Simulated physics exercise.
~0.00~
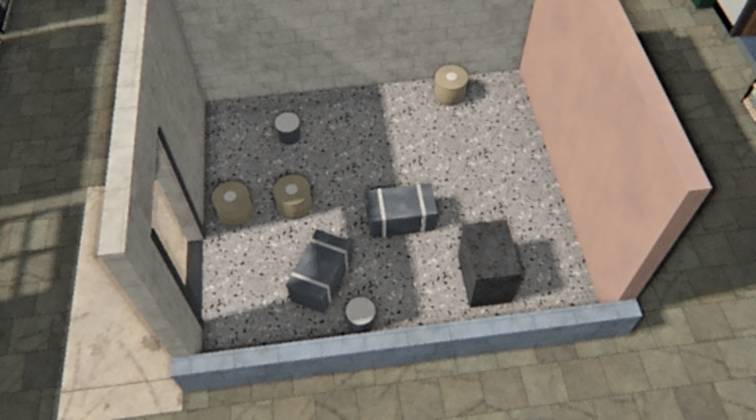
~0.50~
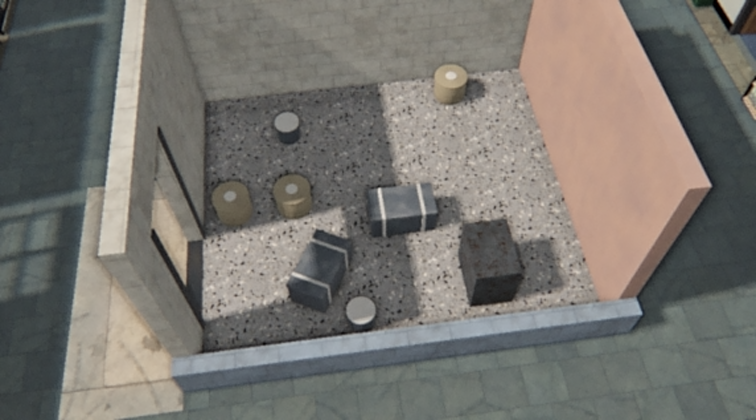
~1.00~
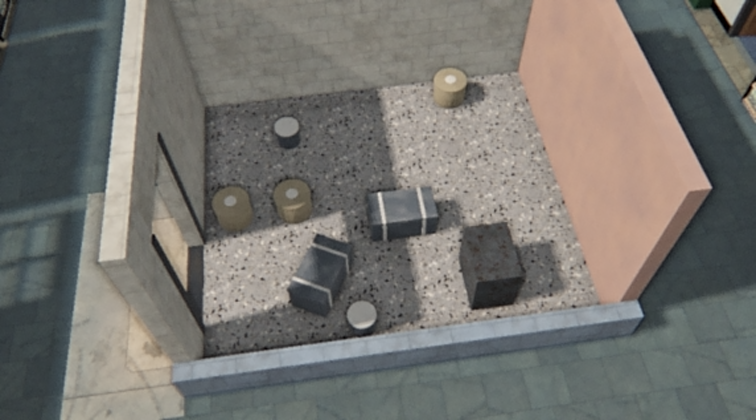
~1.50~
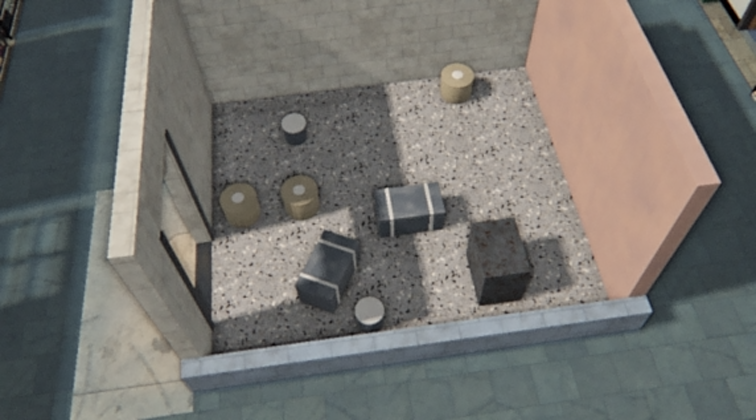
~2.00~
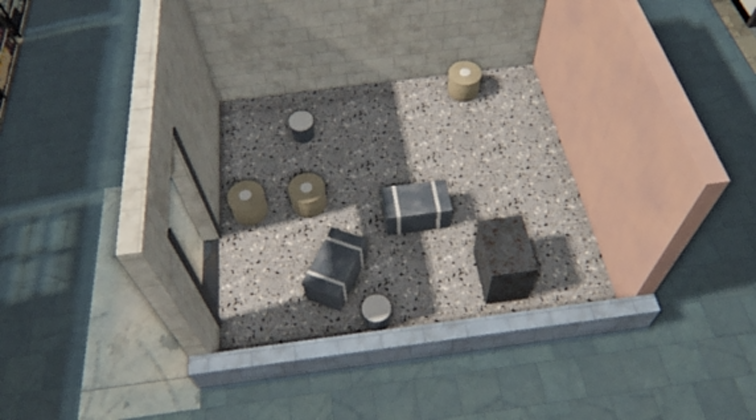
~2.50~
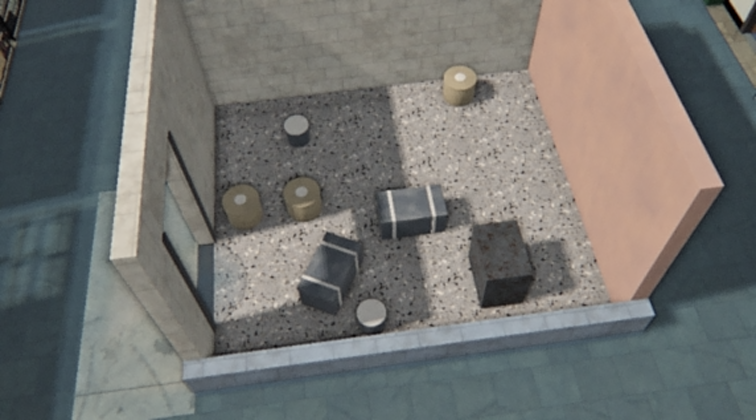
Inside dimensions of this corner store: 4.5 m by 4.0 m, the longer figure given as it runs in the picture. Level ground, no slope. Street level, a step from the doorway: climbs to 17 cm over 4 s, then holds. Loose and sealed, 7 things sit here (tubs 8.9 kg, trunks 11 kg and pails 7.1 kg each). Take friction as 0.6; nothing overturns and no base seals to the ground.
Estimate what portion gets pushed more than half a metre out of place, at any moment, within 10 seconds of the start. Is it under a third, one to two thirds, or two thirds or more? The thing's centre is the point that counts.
One third up to two thirds.
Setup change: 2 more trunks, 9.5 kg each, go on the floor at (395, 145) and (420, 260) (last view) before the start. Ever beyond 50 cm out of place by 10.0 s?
First one stays within it, second one exceeds it.
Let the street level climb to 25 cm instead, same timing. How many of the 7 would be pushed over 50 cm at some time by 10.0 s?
Count under that change: 4.
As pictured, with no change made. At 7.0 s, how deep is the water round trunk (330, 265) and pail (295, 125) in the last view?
First roughly 7 cm, second roughly 1 cm.
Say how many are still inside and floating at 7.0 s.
Count at that moment: 1.
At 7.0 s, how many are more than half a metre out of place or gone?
At that time I count 1.
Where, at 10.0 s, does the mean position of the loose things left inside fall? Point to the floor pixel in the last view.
They average out to somewhere around (376, 191).
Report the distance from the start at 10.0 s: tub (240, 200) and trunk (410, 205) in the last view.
0 cm, 140 cm.
After 3.5 s 0 of 7 are over 50 cm from their spots; 0 afloat.
After 4.5 s 0 of 7 are over 50 cm from their spots; 0 afloat.
After 7.0 s 1 of 7 are over 50 cm from their spots; 1 afloat.
After 10.0 s 3 of 7 are over 50 cm from their spots, and 3 have been at some point; 2 afloat.
